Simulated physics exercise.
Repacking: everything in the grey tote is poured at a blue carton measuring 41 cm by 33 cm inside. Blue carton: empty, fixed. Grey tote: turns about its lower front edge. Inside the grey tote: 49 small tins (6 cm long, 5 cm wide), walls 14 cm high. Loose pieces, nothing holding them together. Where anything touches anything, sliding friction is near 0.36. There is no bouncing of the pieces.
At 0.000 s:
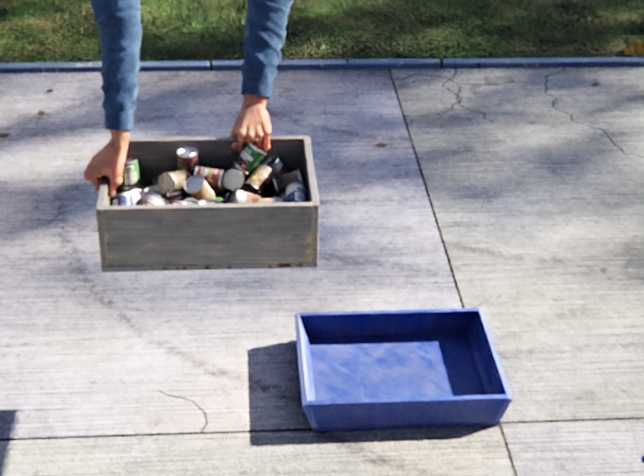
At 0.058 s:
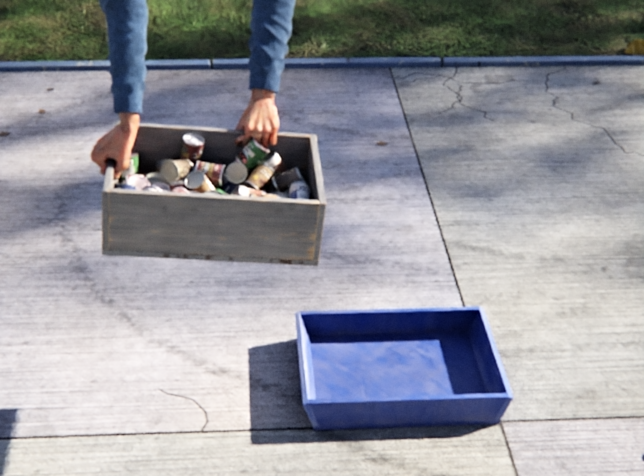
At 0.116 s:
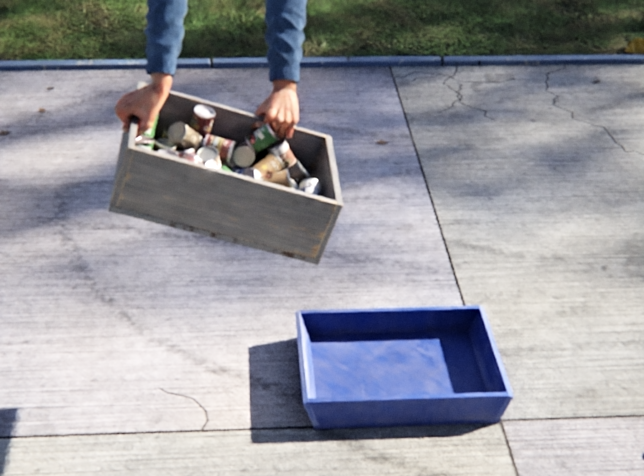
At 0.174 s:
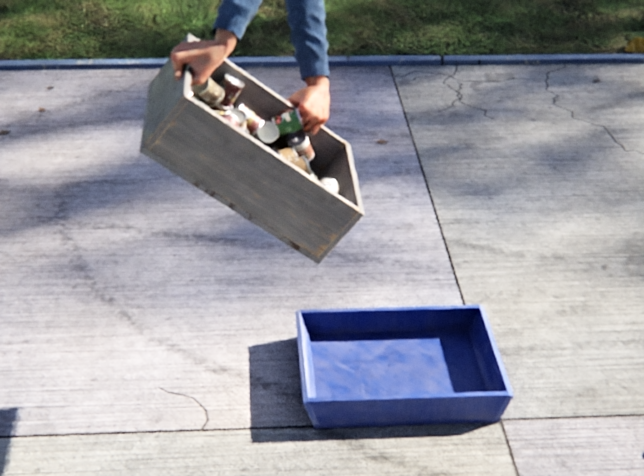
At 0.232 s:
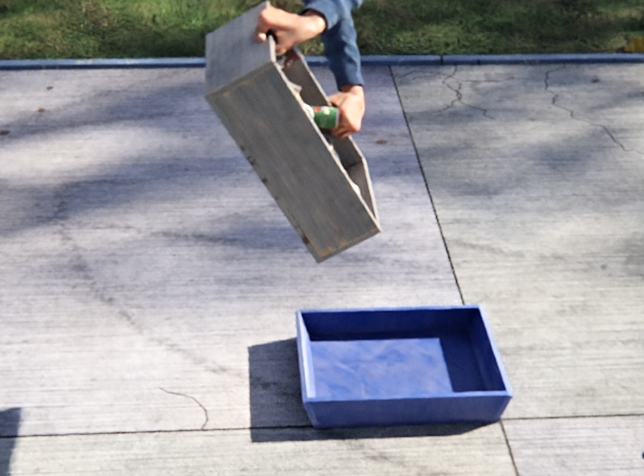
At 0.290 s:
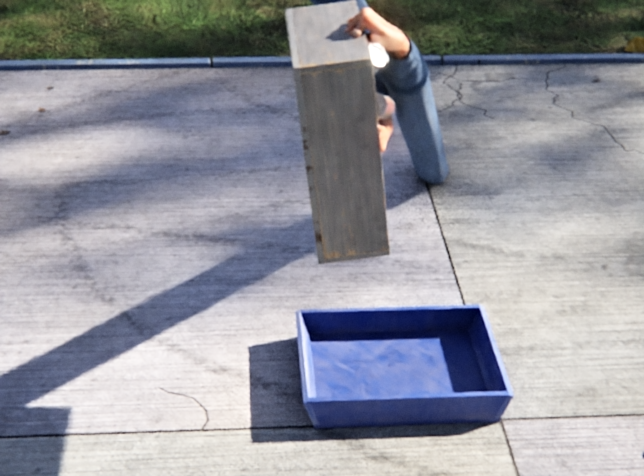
The clip opens with two hands holding a grey tote filled with small tins above pale pavement, up and to the left of an empty blue carton. The hands lift the tote and move it rightward, tilting it steadily clockwise until it is nearly upright above the carton, which stays still.
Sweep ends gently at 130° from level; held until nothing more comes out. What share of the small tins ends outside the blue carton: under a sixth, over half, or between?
What lands outside the blue carton makes up most of the load.
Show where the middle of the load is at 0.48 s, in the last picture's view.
Centre: Approx. (479, 211).
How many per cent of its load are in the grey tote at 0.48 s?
Reading: Approx. 10 %.
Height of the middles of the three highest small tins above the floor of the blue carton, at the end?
I'd put it near 3 cm.
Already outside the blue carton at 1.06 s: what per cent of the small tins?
I'd say near 75 per cent at that moment.
After 0.48 s, tilt 130°; 5 still in the grey tote and 44 in the air.
After 0.72 s, tilt 130°; 13 in the blue carton and 36 outside the blue carton.
After 1.06 s, tilt 130°; 13 in the blue carton and 36 outside the blue carton.
When it is over (at 1.50 s), 13 in the blue carton and 36 outside the blue carton. Asked share, 36 of 49, 73 per cent.
